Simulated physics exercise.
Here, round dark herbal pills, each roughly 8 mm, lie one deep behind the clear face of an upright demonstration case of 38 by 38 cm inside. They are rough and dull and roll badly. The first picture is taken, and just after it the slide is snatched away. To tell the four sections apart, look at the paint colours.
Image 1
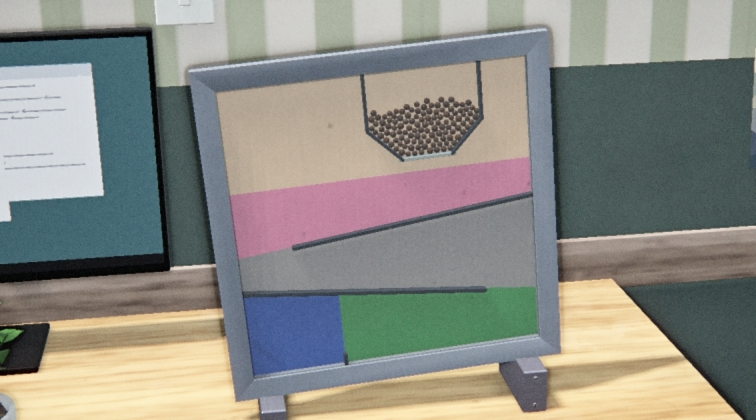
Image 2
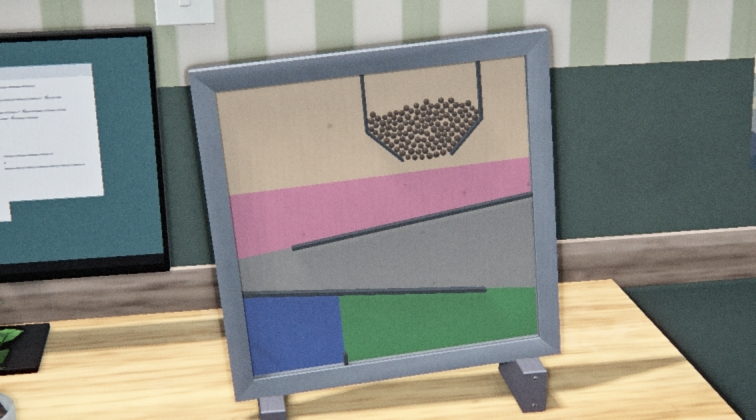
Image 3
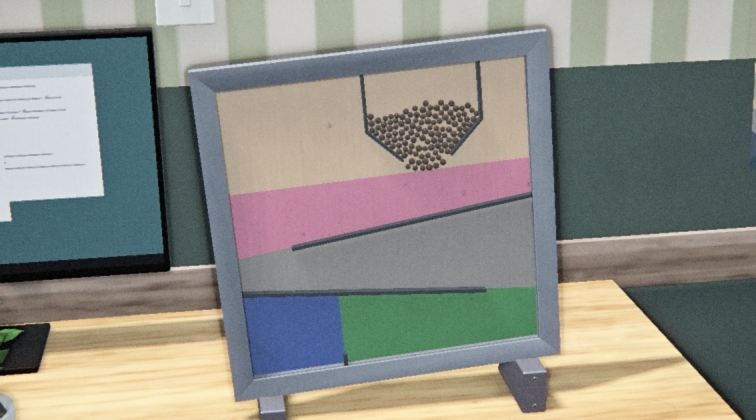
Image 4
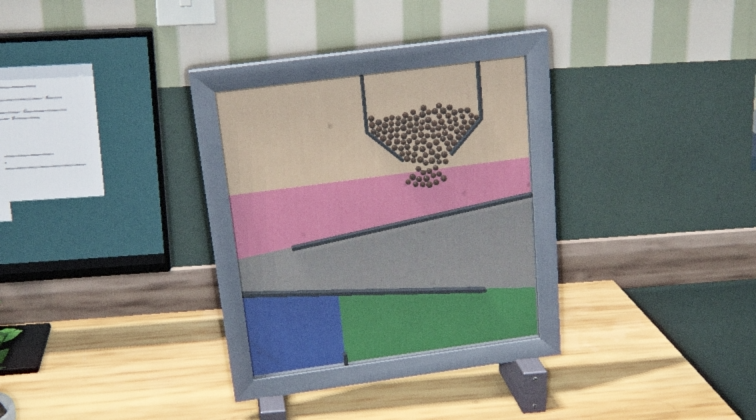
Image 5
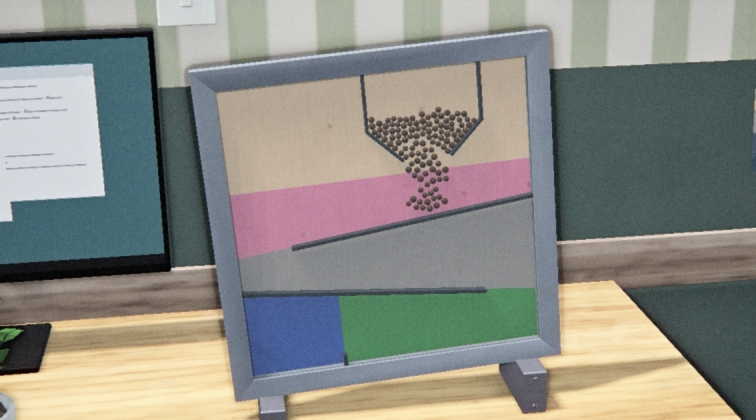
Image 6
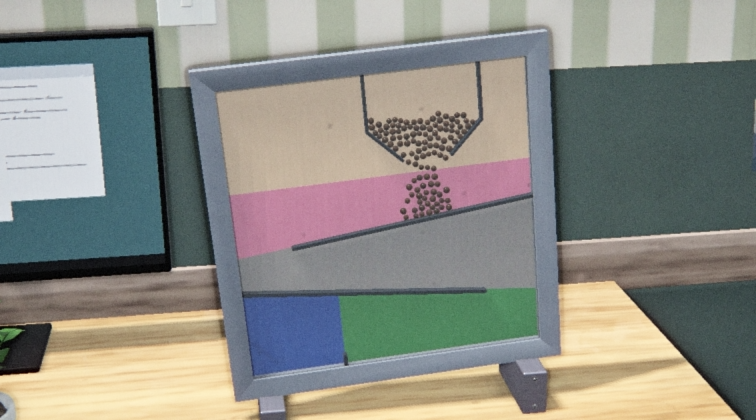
On a pale wooden desk against a striped and dark green wall, a grey-framed upright panel, leaning slightly left, is seen from the front by a still camera. Dark round beads fill a funnel on its tan top, above pink, grey, blue and green areas and two sloping bars, beside a monitor. The funnel's bottom piece vanishes, and beads drop through the gap, spreading over the pink onto the upper bar.
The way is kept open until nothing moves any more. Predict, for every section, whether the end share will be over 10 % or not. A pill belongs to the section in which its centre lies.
Pink section: Over; blue section: Not over; green section: Not over; grey section: Over.
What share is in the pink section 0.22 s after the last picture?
About 90 percent of the load.
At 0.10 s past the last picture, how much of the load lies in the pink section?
I'd say close to 60 in a hundred.
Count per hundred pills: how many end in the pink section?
Estimated share there: Roughly 80 per cent.
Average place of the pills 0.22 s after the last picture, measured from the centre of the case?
Right about 3 cm, up about 3 cm.
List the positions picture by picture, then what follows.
In the first picture, tilted 4° anticlockwise; about 120 pills; pills' middle (425, 125); pink (370, 203), blue (294, 331), green (434, 319), grey (412, 255); slide (400, 160) to (454, 153).
In the second picture, pills' middle (425, 126); 0 out, lowest pill (422, 157).
In the third picture, pills' middle (425, 131); 11 out, lowest pill (423, 168).
In the fourth picture, pills' middle (424, 141); 23 out, lowest pill (430, 185).
In the fifth picture, pills' middle (423, 144); 33 out, lowest pill (430, 208).
In the sixth picture, pills' middle (423, 156); 40 out, lowest pill (406, 217); wall ends (294, 248), (485, 290), (345, 355), (361, 72) to (402, 160), (452, 154) to (478, 58).
Then, 0.10 s later than the last picture, the pills' middle is 4 cm right of and 5 cm above the centre; pink 60 %.
Then, 0.22 s later than the last picture, the pills' middle is 3 cm right of and 3 cm above the centre; pink 90 %.
Then, 0.45 s later than the last picture, the pills' middle is 1 cm right of and 1 cm above the centre; pink 95 %, grey 5 %.
At rest 1.8 s after the last picture, pink 80 %, blue 0 %, green 0 %, grey 20 %.
